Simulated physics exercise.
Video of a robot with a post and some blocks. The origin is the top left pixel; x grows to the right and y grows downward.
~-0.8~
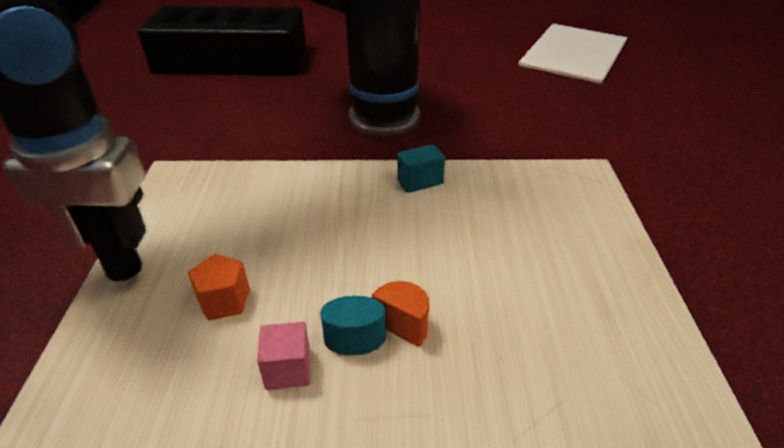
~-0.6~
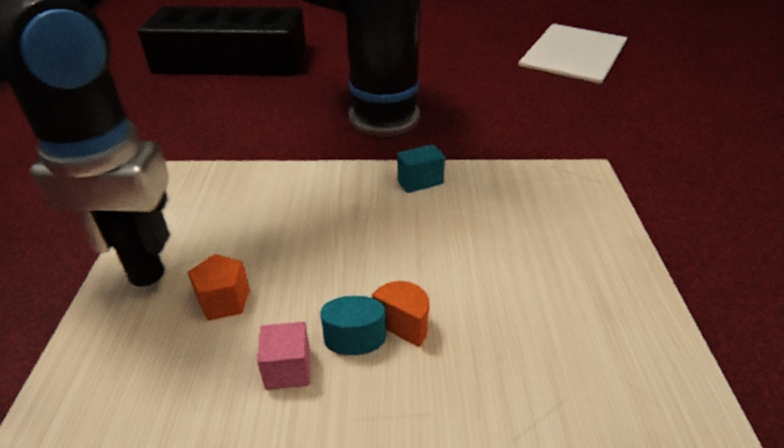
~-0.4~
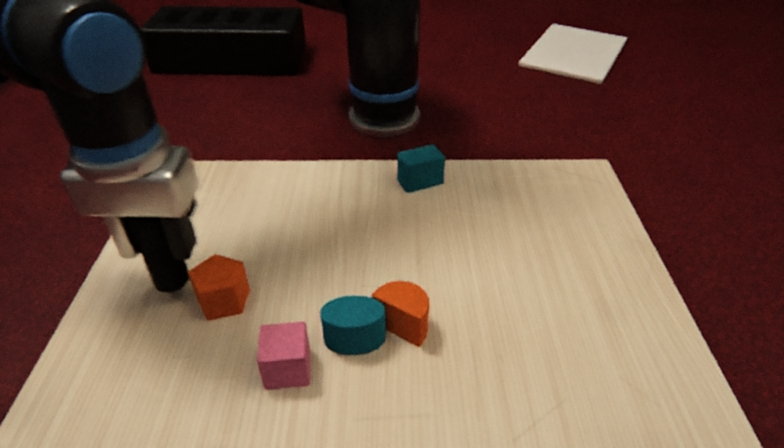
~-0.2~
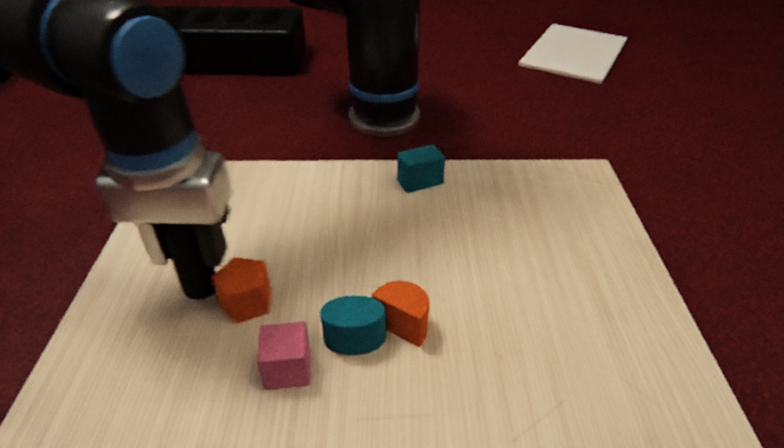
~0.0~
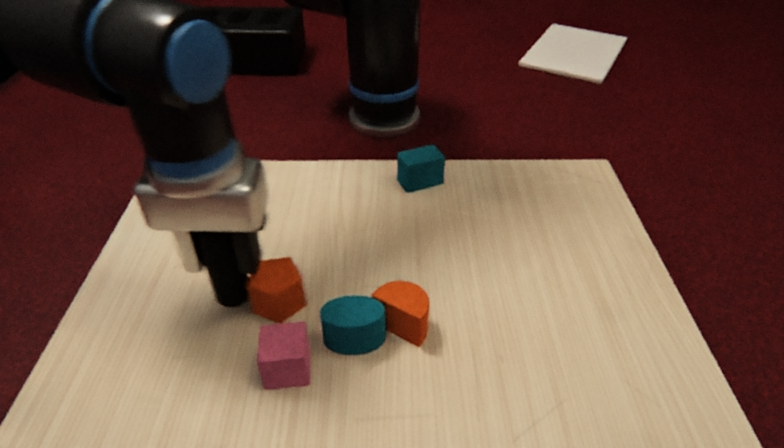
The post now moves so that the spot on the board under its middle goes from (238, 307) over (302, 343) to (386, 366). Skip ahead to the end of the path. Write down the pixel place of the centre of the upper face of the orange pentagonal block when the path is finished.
The centre of its top will be at (306, 277).
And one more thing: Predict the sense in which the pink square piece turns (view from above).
Viewed from overhead, the pink square piece winds up turned clockwise.
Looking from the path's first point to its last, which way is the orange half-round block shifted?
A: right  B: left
B - left.
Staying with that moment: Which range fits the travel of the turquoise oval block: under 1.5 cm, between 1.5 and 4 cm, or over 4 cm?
My prediction: Over 4 cm.
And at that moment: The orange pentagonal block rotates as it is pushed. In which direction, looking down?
Short answer: Counterclockwise.
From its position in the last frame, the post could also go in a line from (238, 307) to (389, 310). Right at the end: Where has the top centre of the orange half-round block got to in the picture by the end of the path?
Its top centre is at about (430, 301).
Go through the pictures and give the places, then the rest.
The first picture shows post tip (125, 269); block tops, orange pentagonal block (215, 272); pink square piece (282, 340); turquoise oval block (352, 310); orange half-round block (404, 296).
The second picture shows post (147, 275); blocks unchanged.
The third picture shows post (173, 280); blocks unchanged.
The fourth picture shows post (202, 287); orange pentagonal block (240, 274).
The fifth picture shows post (234, 294); orange pentagonal block (274, 274); pink square piece (282, 340); turquoise oval block (352, 310); orange half-round block (404, 296).
The first path, step by step. One third of the way, post (277, 319); orange pentagonal block (305, 277), turned 60° anticlockwise.
Two thirds of the way, post (328, 340); orange pentagonal block (306, 277), turned 65° anticlockwise; pink square piece (290, 353), turned 30° clockwise; turquoise oval block (377, 312), turned 15° anticlockwise; orange half-round block (417, 291).
At the end, post (385, 354); orange pentagonal block (306, 277), turned 65° anticlockwise; pink square piece (290, 353), turned 30° clockwise; turquoise oval block (424, 310), turned 55° anticlockwise; orange half-round block (440, 277), turned 20° anticlockwise.
